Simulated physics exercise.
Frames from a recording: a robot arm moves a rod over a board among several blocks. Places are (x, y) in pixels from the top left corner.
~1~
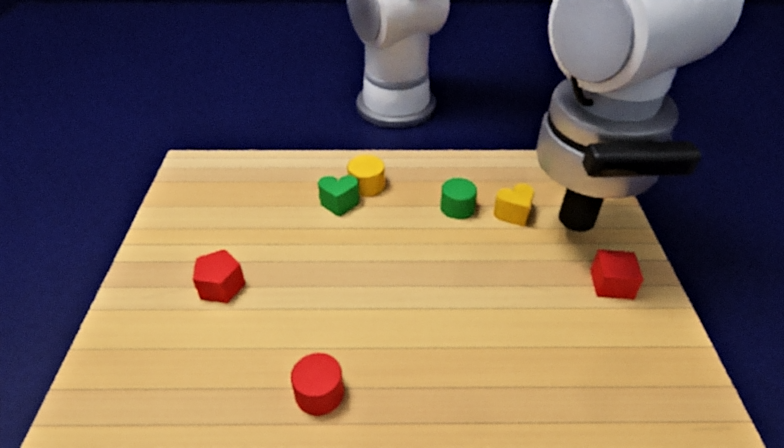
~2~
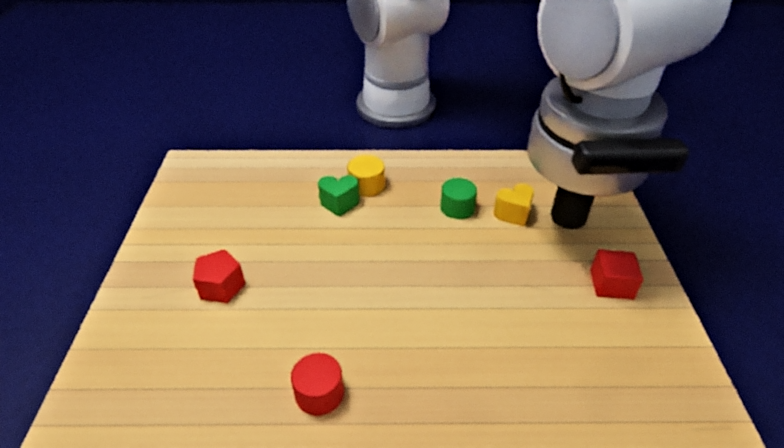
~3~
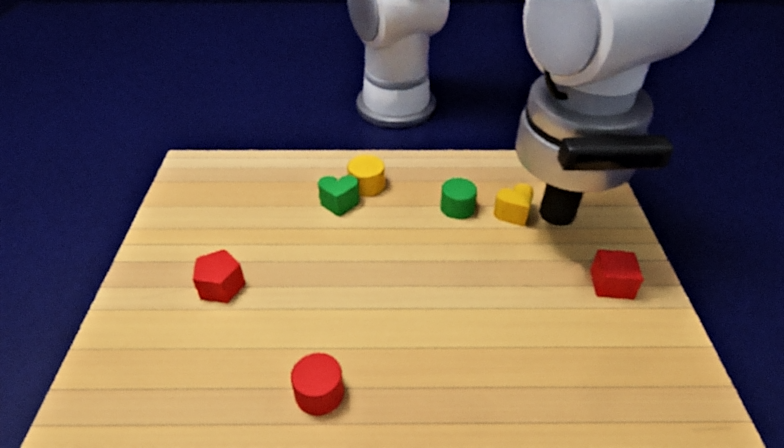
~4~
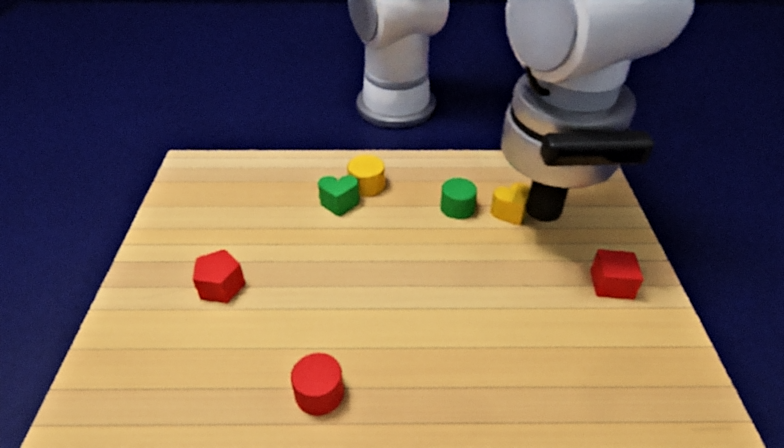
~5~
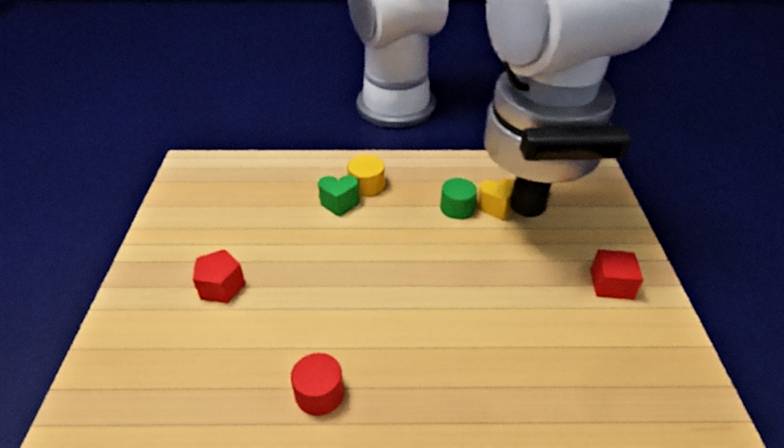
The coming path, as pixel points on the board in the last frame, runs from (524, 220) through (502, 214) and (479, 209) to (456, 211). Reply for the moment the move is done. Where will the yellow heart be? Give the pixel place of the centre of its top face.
The middle of its upper face will lie at (464, 169).
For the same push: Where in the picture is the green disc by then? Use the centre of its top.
When the path ends, it will be at (424, 186).
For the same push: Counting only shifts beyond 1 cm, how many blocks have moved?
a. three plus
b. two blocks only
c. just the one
It's b.
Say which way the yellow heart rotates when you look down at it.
The answer is clockwise.
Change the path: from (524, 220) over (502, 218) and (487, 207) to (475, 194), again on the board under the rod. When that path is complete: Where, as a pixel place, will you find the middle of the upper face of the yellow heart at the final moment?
Answer: (459, 159).
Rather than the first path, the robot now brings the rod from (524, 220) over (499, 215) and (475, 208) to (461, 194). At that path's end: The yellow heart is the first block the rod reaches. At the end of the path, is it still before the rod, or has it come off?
The yellow heart won't leave the front of the rod.
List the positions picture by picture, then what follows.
Lower end of the rod (576, 220), tops of blocks, green disc (460, 188), yellow heart (518, 194), in the first picture.
Rod (568, 218), blocks as before, in the second picture.
Rod (557, 214), blocks as before, in the third picture.
Rod (544, 211), yellow heart (514, 193), in the fourth picture.
Rod (528, 206), green disc (460, 188), yellow heart (500, 187), in the fifth picture.
On the path given first. Halfway along, rod (492, 196); green disc (453, 187); yellow heart (474, 173), turned 20° clockwise.
At the end, rod (458, 197); green disc (424, 186); yellow heart (464, 169), turned 50° clockwise.
